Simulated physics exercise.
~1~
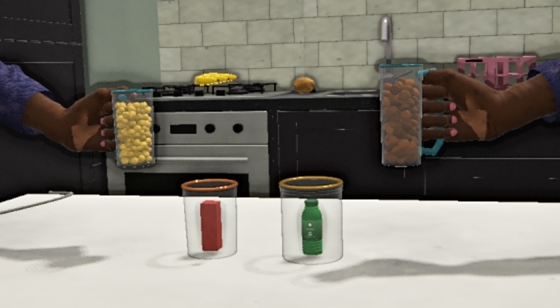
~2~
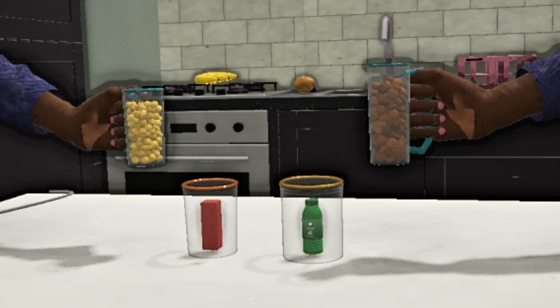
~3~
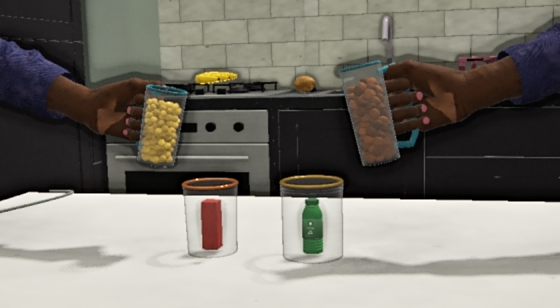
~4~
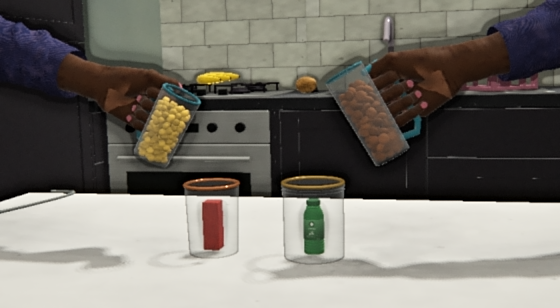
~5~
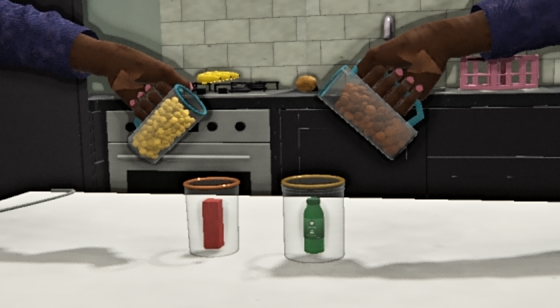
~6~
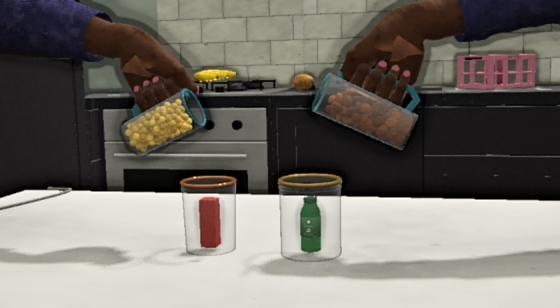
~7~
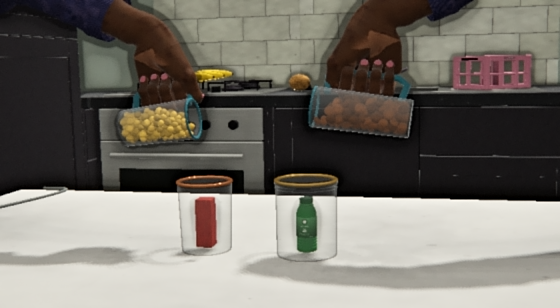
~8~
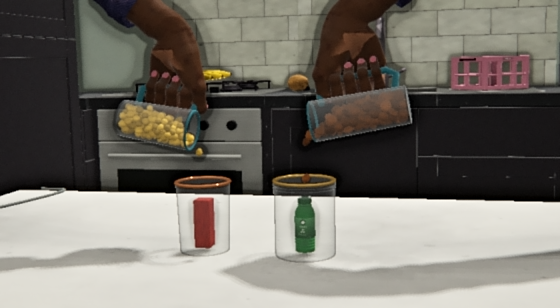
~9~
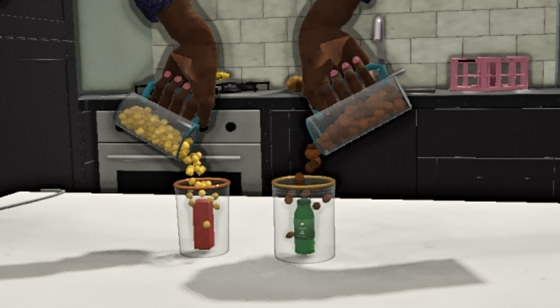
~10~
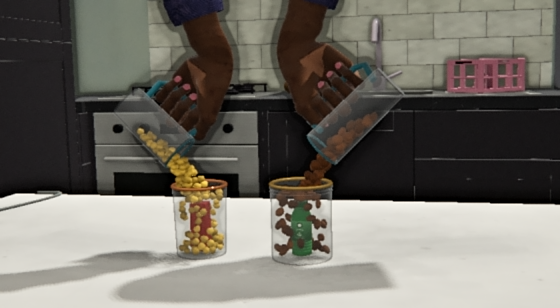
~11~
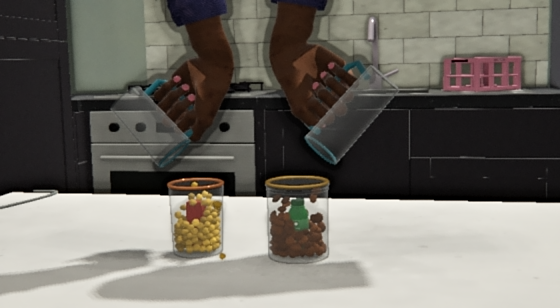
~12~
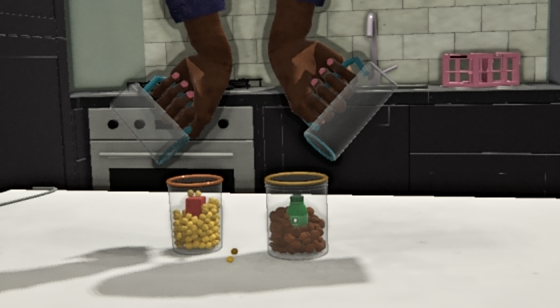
Two hands tipped cups of yellow and brown pieces over two clear containers on a white table, emptying them around a red block on the left and a green bottle on the right; both tops still showed, and two yellow pieces lay outside.
